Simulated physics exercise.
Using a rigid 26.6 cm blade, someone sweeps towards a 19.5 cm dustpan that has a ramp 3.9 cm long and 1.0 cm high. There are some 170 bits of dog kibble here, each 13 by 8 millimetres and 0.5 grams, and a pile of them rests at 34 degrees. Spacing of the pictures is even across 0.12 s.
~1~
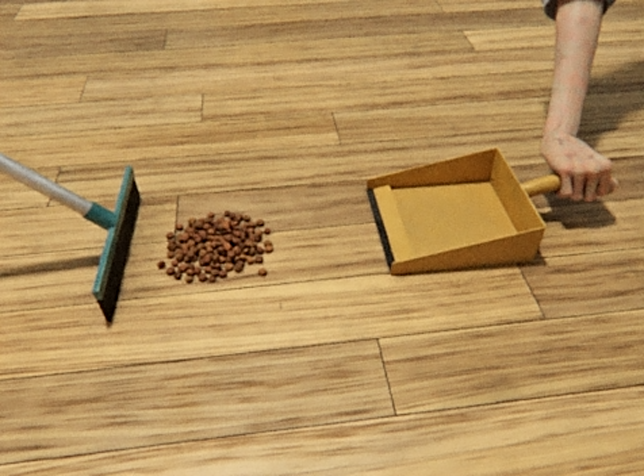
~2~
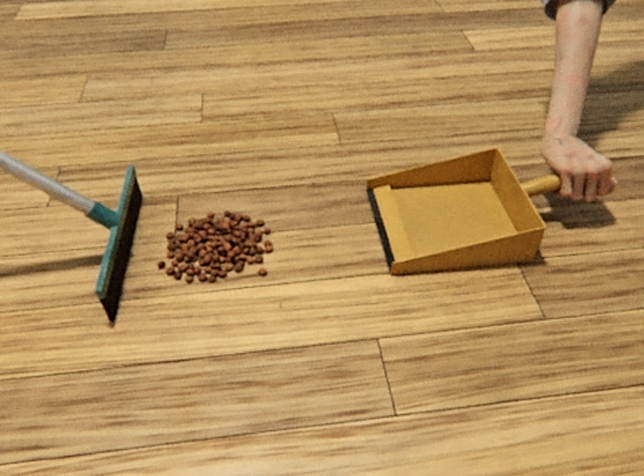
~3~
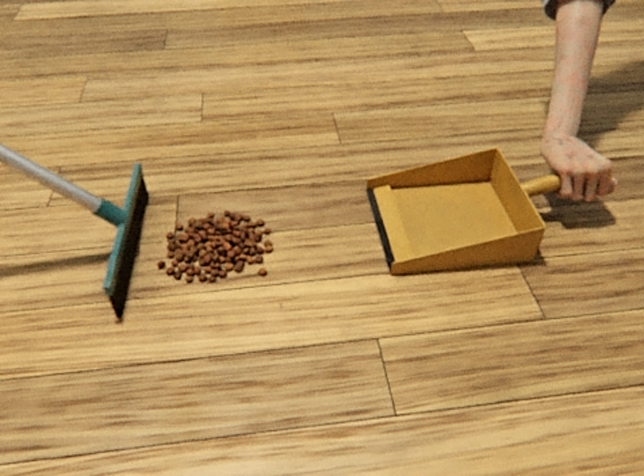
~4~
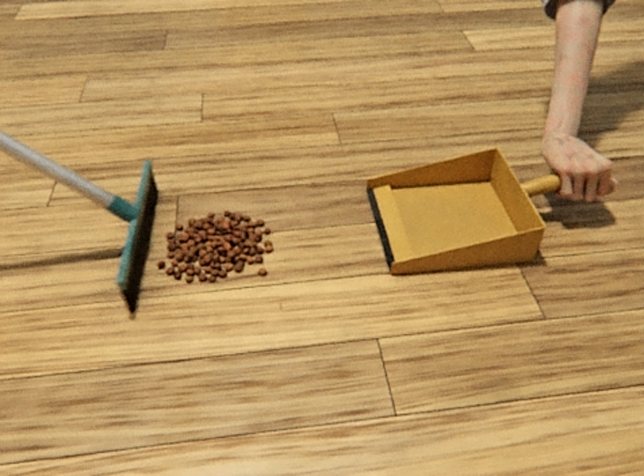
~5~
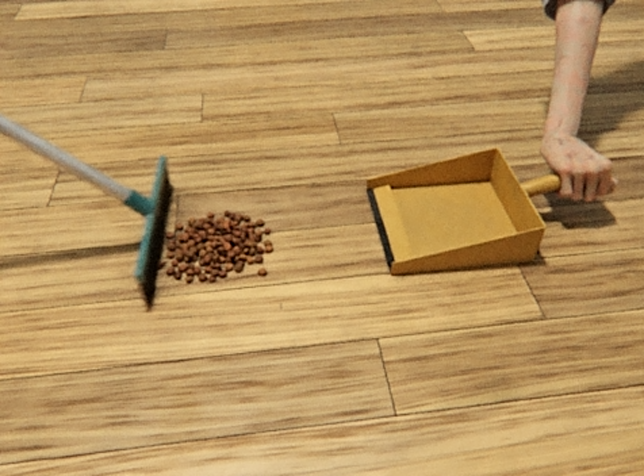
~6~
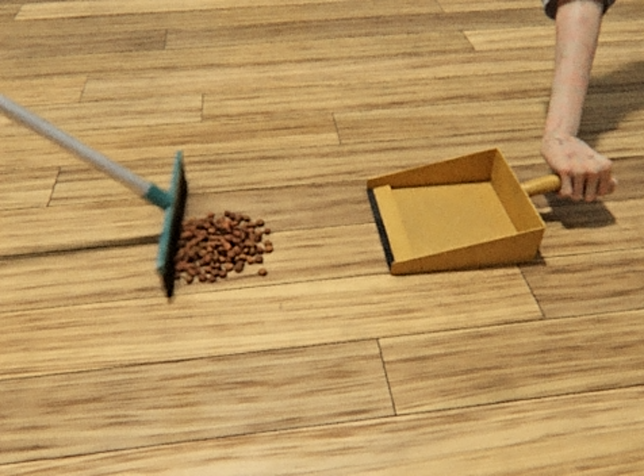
At the start, a teal-edged broom blade stands to the left of a small pile of brown kibble on a wooden floor, while a hand holds a yellow dustpan still at the right. The blade slides a short way rightward, slowly then faster, and presses against the pile's left edge, shifting a few pieces slightly.
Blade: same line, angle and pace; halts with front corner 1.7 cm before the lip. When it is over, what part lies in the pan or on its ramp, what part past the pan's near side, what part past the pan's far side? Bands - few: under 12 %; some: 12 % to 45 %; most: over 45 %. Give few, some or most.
Pan: Some, near side: Few, far side: Some.
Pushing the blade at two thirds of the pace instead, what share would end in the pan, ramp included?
Near 15 %.
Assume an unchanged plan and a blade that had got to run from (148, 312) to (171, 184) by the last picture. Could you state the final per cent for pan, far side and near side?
You'd see pan at 15, far at 5 and near at 45.
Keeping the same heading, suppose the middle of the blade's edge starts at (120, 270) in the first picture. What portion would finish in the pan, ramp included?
The pan and its ramp would take some 35 per cent.
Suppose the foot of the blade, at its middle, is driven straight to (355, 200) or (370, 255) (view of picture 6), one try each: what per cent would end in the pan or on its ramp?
The two tries give about 55 and 65 percent.
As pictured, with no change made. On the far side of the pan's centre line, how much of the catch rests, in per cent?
Some 80 per cent.
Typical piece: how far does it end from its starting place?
I'd say close to 28 cm.
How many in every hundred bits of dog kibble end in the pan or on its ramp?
25 %.
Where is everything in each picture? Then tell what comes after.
The first picture shows blade from (98, 295) to (130, 173), moved 0.0 cm, 0 of the pieces shifted so far; middle of the pieces at (215, 243); pan at (456, 222).
The second picture shows blade from (101, 294) to (133, 172), moved 0.3 cm, 0 of the pieces shifted so far; middle of the pieces at (215, 243).
The third picture shows blade from (109, 291) to (139, 170), moved 1.4 cm, 0 of the pieces shifted so far; middle of the pieces at (215, 243).
The fourth picture shows blade from (122, 286) to (149, 167), moved 3.1 cm, 0 of the pieces shifted so far; middle of the pieces at (215, 243).
The fifth picture shows blade from (140, 279) to (163, 163), moved 5.6 cm, 0 of the pieces shifted so far; middle of the pieces at (215, 243).
The sixth picture shows blade from (161, 271) to (180, 157), moved 8.5 cm, 27 of the pieces shifted so far; middle of the pieces at (216, 243); pan at (456, 222).
Then, 0.14 s after the last picture, middle of the blade 16 cm from the lip; 0 % over the lip, far side 10 %, near side 5 %.
Then, 0.23 s after the last picture, middle of the blade 6 cm from the lip; 0 % over the lip, far side 20 %, near side 5 %.
Then, 0.46 s after the last picture, middle of the blade 2 cm from the lip; 25 % over the lip, far side 30 %, near side 10 %.
In the end, pan 25 %, near side 10 %, far side 30 %, in front of the lip or behind the blade 35 %.
